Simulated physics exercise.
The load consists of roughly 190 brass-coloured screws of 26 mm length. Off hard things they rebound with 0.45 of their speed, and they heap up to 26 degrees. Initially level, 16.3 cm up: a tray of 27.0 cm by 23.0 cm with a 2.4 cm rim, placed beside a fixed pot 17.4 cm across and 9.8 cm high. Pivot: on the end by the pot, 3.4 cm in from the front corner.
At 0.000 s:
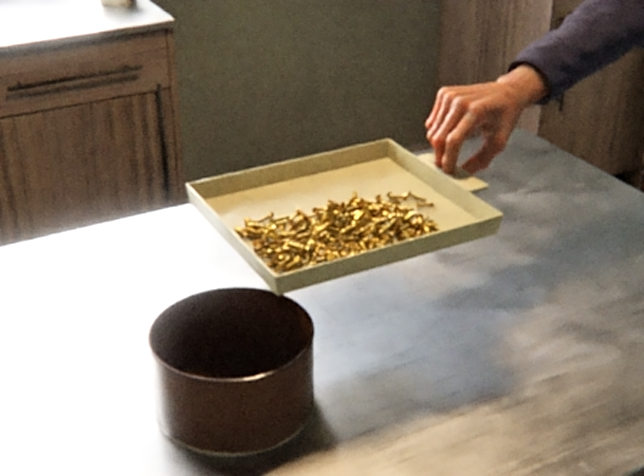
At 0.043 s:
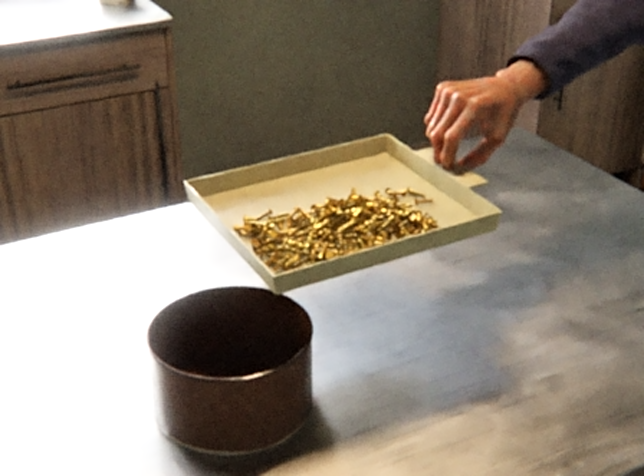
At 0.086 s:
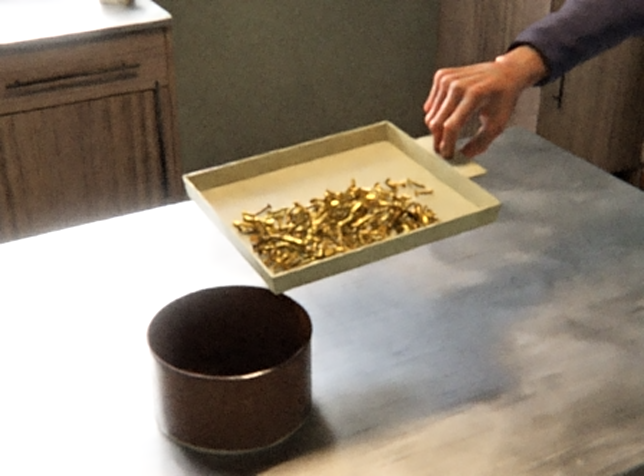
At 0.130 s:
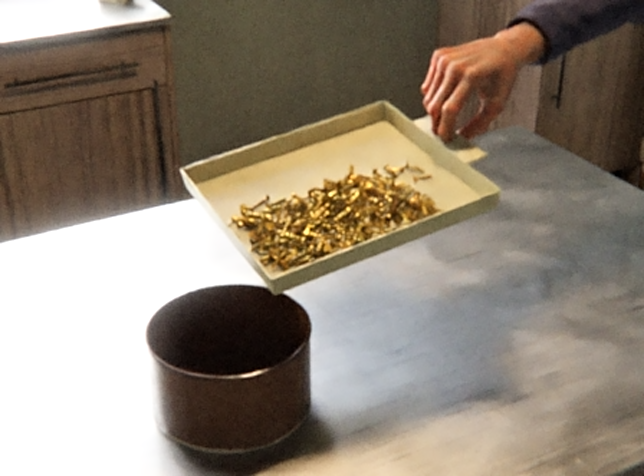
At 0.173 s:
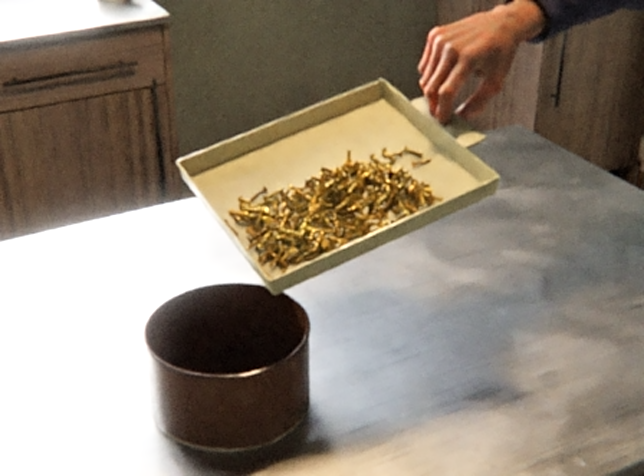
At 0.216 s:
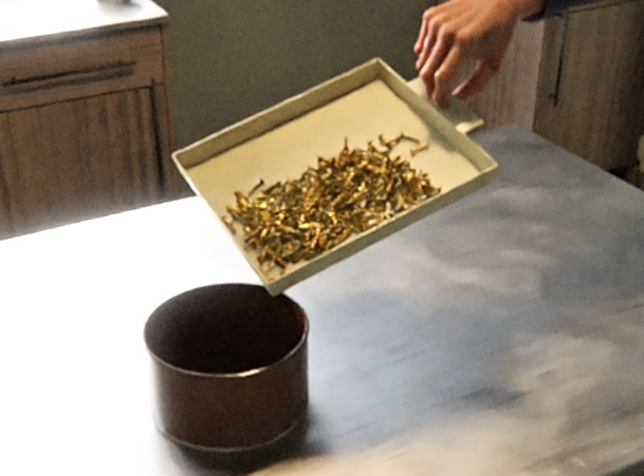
The video shows a hand holding a shallow, pale tray of small brass-coloured screws above a table beside a dark round pot, then raising the handle end so the tray tilts gradually down toward the pot, the screws staying heaped inside.
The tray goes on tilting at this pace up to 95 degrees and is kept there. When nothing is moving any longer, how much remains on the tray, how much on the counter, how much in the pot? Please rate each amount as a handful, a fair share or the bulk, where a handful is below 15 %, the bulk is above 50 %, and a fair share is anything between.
Tray: A handful; counter: A fair share; pot: The bulk.
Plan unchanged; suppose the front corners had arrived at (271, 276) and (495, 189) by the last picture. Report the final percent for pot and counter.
Final per cent - pot 55, counter 45.
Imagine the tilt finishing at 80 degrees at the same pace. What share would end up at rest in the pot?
About 50 in a hundred would end up in the pot.
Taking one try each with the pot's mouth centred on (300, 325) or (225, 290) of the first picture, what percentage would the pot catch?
40 and 0 %.
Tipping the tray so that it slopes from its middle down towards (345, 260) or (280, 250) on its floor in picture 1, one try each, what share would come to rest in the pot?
Approximately 30 percent, then 85 percent.
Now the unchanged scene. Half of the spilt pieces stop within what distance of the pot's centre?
That comes to near 16 cm.
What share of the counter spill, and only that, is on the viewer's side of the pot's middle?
Some 100 per cent.
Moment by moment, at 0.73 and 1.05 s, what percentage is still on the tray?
Roughly 80 then 5.
After 0.52 s, tilt 56 degrees; the tray holds 100 %, the pot 0 %.
After 0.73 s, tilt 82 degrees; the tray holds 80 %, the pot 5 %.
Then, at 1.05 s, tilt 95 degrees; the tray holds 5 %, the pot 65 %.
By 2.0 s all is still; tray 0 %, counter 35 %, pot 65 %.
